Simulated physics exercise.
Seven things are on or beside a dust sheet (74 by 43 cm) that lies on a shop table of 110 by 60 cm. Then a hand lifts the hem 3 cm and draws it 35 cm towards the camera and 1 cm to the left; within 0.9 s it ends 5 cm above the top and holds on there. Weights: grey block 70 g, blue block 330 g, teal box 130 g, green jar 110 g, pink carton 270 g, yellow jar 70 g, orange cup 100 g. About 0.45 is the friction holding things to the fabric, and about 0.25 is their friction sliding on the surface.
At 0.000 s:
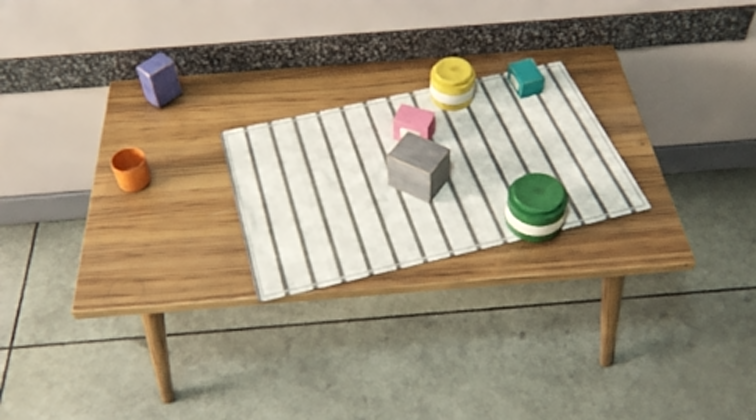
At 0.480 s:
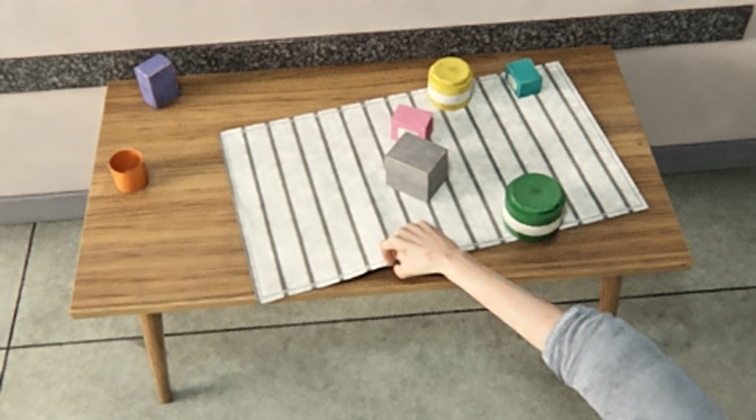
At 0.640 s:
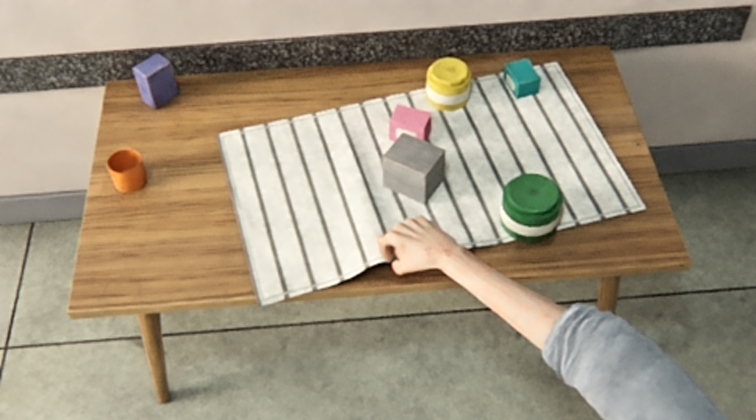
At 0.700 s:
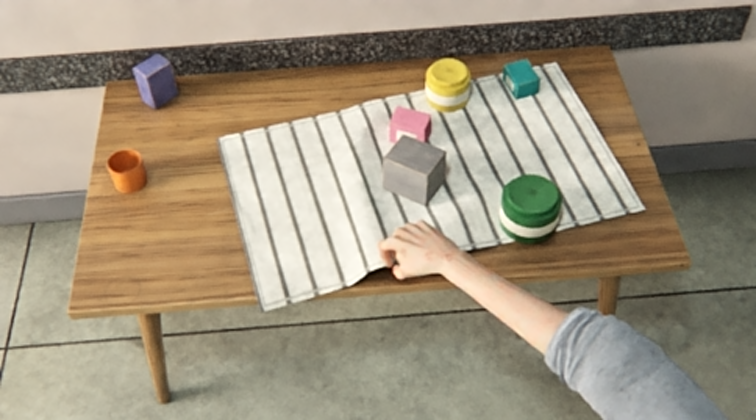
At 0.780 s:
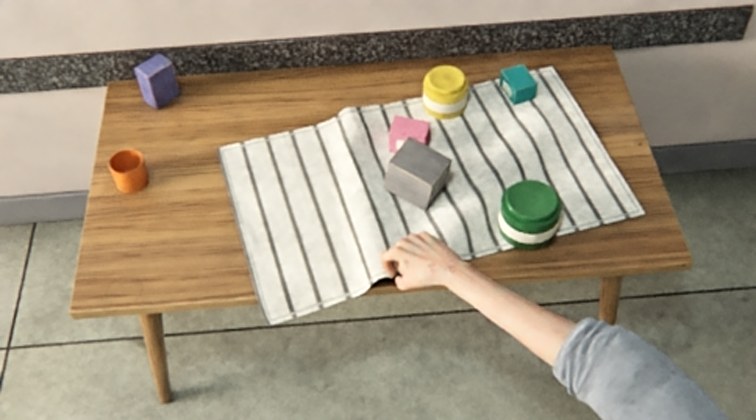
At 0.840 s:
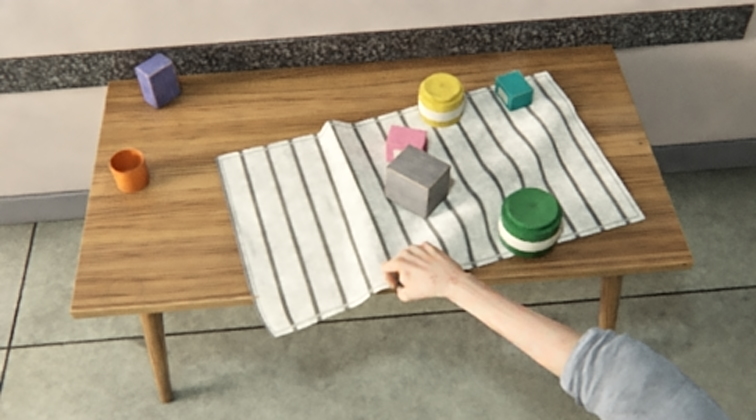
In this clip, a hand grips the near edge of a striped cloth on a wooden table and draws it slightly toward the viewer, creasing it, while the jars and blocks on it shift a little and the orange cup stays put.
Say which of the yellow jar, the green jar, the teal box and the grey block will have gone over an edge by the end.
As I see it, watch the yellow jar go overboard, watch the green jar go overboard, watch the teal box go overboard, watch the grey block go overboard.
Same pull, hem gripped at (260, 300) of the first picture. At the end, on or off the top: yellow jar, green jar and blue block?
If so, yellow jar is still on top, green jar comes off and blue block is still on top.
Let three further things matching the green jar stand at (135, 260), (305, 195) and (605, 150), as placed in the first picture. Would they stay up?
In order: Holds on; comes off; comes off.
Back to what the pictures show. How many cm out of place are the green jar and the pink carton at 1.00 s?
The green jar is 10 cm out, the pink carton 15 cm.
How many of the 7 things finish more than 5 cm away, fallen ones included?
The number is 5.
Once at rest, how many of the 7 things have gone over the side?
5.
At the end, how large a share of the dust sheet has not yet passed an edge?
About 0 per cent.
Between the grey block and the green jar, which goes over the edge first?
The green one goes first.
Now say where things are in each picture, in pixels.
Shows, yellow jar (453, 69); green jar (539, 191); teal box (527, 70); grey block (419, 152); dust sheet corners (259, 302) (220, 133) (560, 62) (651, 208), in the first frame.
Shows, dust sheet corners (258, 304) (218, 134); grip (393, 264), in the second frame.
Shows, dust sheet corners (259, 306) (217, 135); grip (391, 260), in the third frame.
Shows, grey block (415, 155); pink carton (410, 118); dust sheet corners (261, 312) (217, 139); grip (392, 265), in the fourth frame.
Shows, yellow jar (446, 78); grey block (418, 158); teal box (519, 77); dust sheet corners (217, 149) (552, 67); grip (394, 275), in the fifth frame.
Shows, yellow jar (442, 86); green jar (533, 206); teal box (515, 83); grey block (418, 166); dust sheet corners (215, 158) (546, 72) (645, 219); grip (396, 286), in the sixth frame.
At 1.0 s, 85 % of the dust sheet is still over the top; yellow jar 14 cm off its start, teal box 12 cm off its start, grey block 12 cm off its start.
At 1.2 s, 60 % of the dust sheet is still over the top; yellow jar 25 cm off its start, grey block 23 cm off its start, teal box 23 cm off its start.
At 1.4 s, 35 % of the dust sheet is still over the top; yellow jar 35 cm off its start at (400, 192), green jar over the edge, grey block 33 cm off its start at (396, 306).
At 1.5 s, 25 % of the dust sheet is still over the top; yellow jar 40 cm off its start, teal box 38 cm off its start, green jar over the edge.
At 3.1 s, 0 % of the dust sheet is still over the top; teal box over the edge, yellow jar over the edge, grey block over the edge, green jar over the edge.
